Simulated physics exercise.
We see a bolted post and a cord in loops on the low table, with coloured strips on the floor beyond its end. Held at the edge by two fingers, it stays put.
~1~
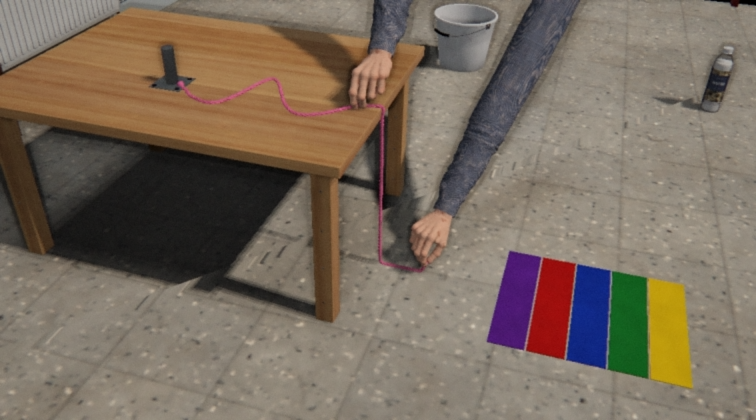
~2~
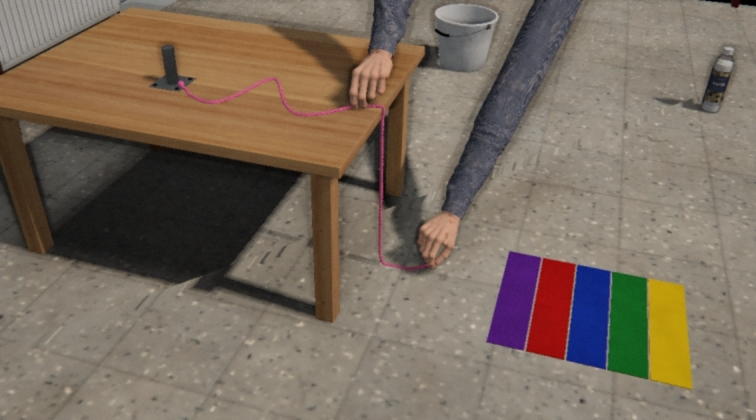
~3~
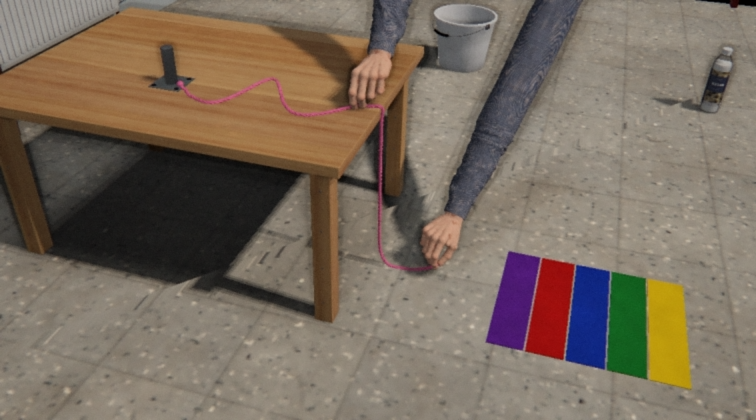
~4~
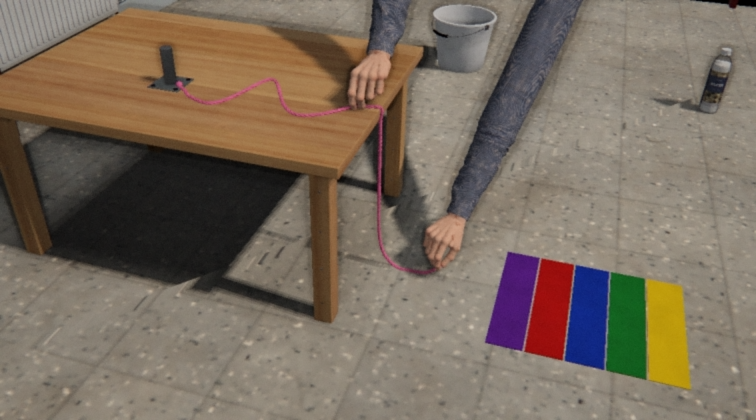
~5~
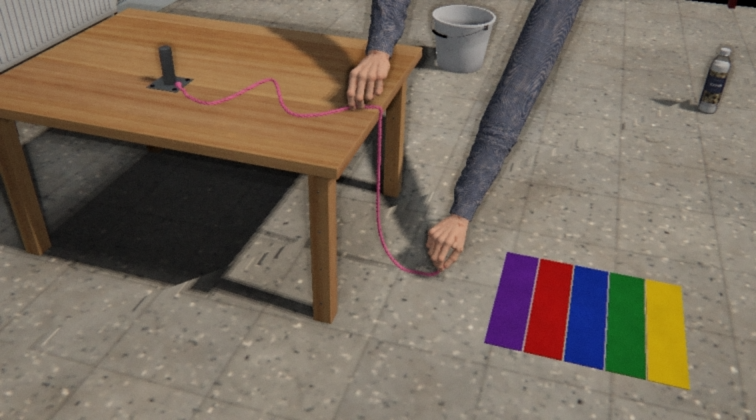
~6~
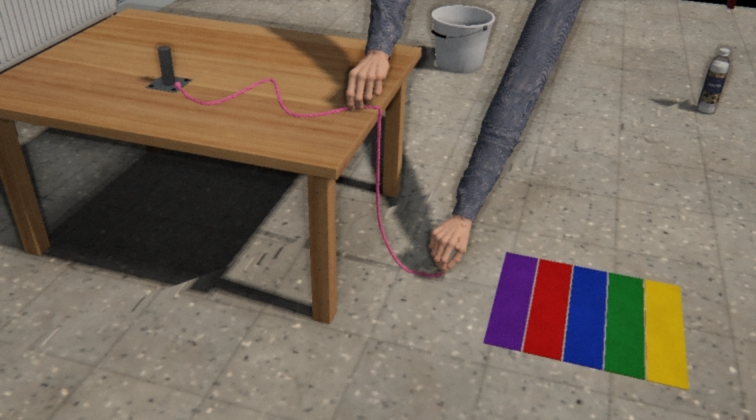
A pink cord's lower end, held by a hand near the floor, moved slightly right toward the coloured strips, its hanging part bowing a little, while another hand stayed at the wooden table's edge.
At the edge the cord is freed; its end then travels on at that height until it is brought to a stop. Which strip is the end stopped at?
Stopped at yellow.
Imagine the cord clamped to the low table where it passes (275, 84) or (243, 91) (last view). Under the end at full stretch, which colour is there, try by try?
Blue; green.
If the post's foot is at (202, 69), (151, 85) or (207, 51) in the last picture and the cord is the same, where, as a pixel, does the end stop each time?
In order, the pixels are (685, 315), (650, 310) and (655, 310).
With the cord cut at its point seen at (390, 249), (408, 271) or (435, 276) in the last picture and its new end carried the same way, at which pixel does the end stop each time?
Roughly (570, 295), (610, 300), (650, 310).
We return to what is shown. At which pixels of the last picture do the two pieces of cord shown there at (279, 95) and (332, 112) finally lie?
Final spots: (350, 106), then (426, 150).
A little later, end near (610, 302); over green.
Next, end near (648, 310); over yellow.
When it is tight, end near (670, 314); over yellow. It gets as far as the yellow strip.
